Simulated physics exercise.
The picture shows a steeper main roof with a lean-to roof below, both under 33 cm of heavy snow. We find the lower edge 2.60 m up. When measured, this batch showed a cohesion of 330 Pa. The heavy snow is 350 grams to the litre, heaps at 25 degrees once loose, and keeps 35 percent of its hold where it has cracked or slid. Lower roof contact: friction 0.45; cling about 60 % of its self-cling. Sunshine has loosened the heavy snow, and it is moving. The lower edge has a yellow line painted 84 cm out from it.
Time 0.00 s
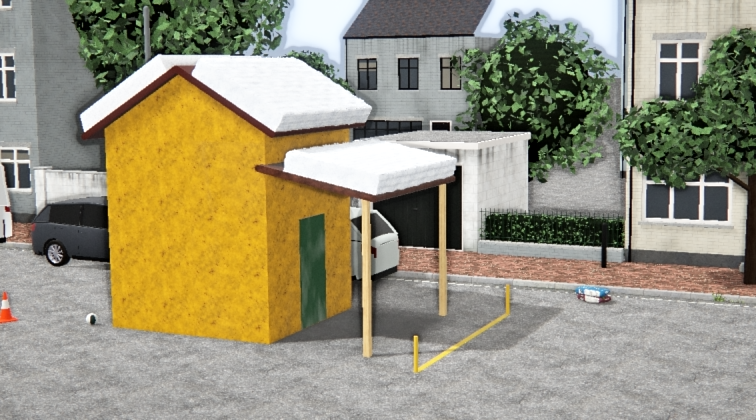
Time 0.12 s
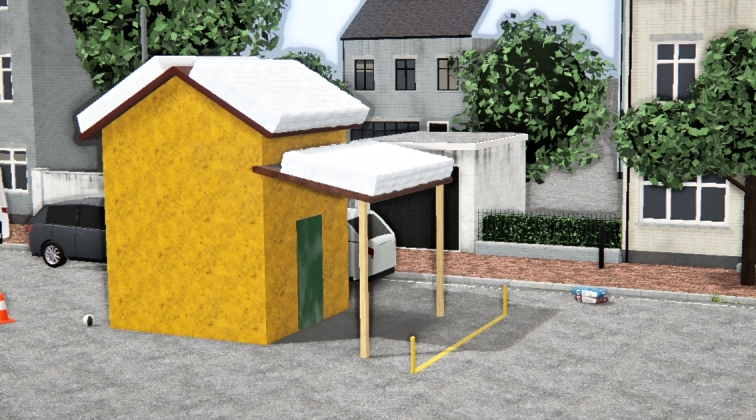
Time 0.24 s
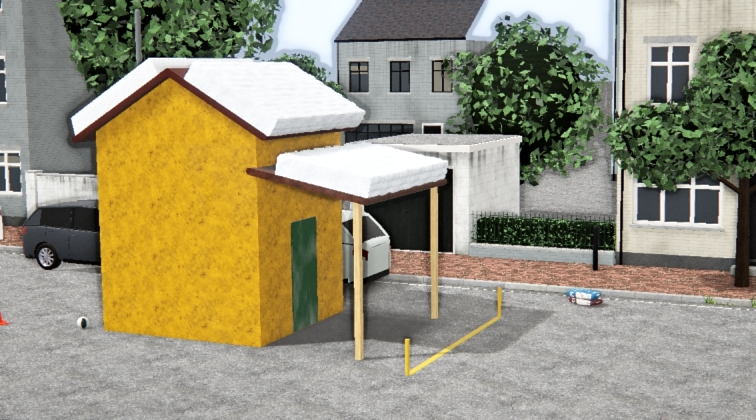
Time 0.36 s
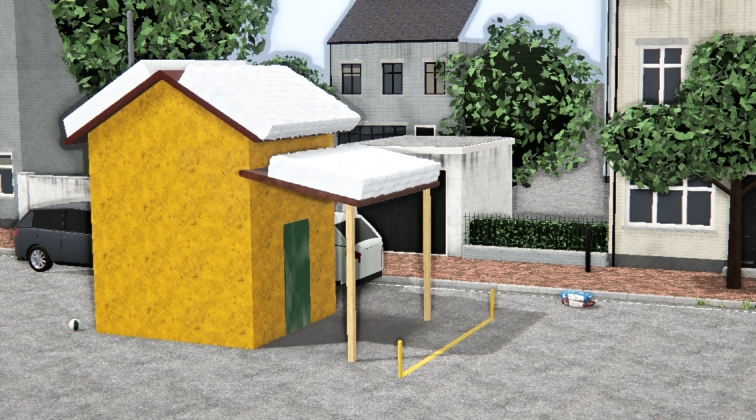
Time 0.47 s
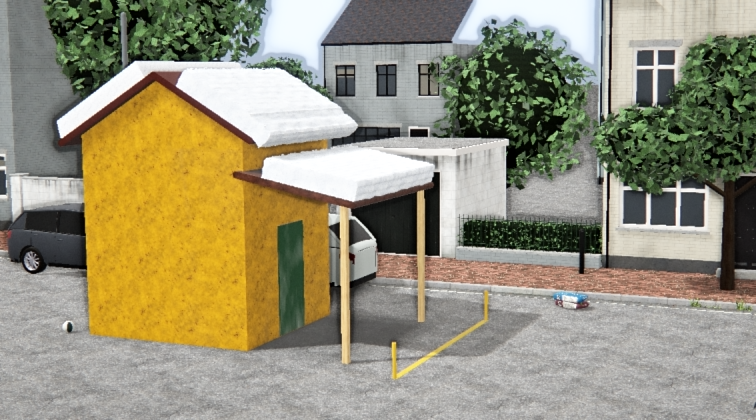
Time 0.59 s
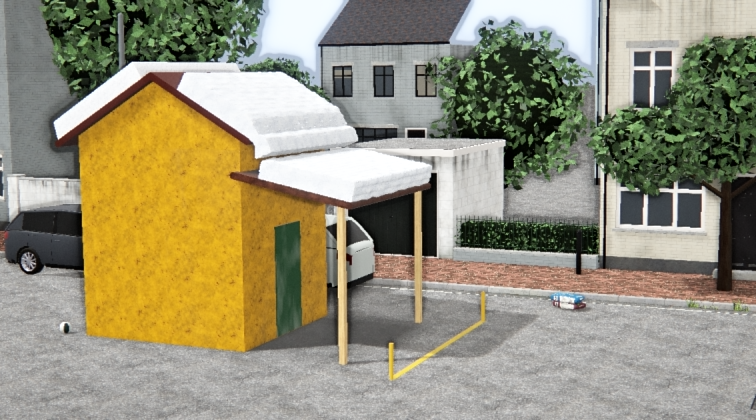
In a paved yard by a street, a yellow hut with a green door had thick snow on its roofs, and the snow on the main roof slid slightly down toward the lower porch roof, cracking as it moved.
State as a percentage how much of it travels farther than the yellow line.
Roughly 0 per cent travels past the yellow line.
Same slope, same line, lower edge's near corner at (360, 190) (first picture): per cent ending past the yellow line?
Then about 3 %.
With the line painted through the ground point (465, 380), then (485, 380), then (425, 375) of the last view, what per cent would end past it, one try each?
First try around 0 per cent, second around 0 per cent, third around 0 per cent.
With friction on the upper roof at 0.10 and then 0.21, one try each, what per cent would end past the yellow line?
First some 20 %, after that some 12 %.
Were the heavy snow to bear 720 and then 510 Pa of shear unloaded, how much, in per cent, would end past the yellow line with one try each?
You'd see 0 percent the first time and 0 percent the second.
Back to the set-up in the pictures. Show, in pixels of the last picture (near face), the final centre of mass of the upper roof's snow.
Pretty much at (280, 154), I'd say.
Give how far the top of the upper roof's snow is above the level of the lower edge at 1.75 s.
Roughly 1.2 m.
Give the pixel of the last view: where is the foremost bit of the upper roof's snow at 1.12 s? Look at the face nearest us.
Position: About (289, 158).
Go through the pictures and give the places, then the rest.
The first picture shows front end of the heavy snow at (276, 110).
The second picture shows front end of the heavy snow at (274, 131), its middle shifted 1.0 cm.
The third picture shows front end of the heavy snow at (269, 126), its middle shifted 4.0 cm, 2 % of it past the upper edge, in one piece.
The fourth picture shows front end of the heavy snow at (264, 126), its middle shifted 9.1 cm, 5 % of it past the upper edge, in one piece.
The fifth picture shows front end of the heavy snow at (263, 131), its middle shifted 16 cm, 9 % of it past the upper edge, cracking.
The sixth picture shows front end of the heavy snow at (267, 143), its middle shifted 26 cm, 14 % of it past the upper edge, cracking.
By 1.12 s, none is below the lower edge and 0 % is past the line.
By 1.75 s, none is below the lower edge and 0 % is past the line.
By 2.37 s, none is below the lower edge and 0 % is past the line.
By 3.00 s, none is below the lower edge and 0 % is past the line.
By 3.10 s, at the end, none is below the lower edge and 0 % is past the line.
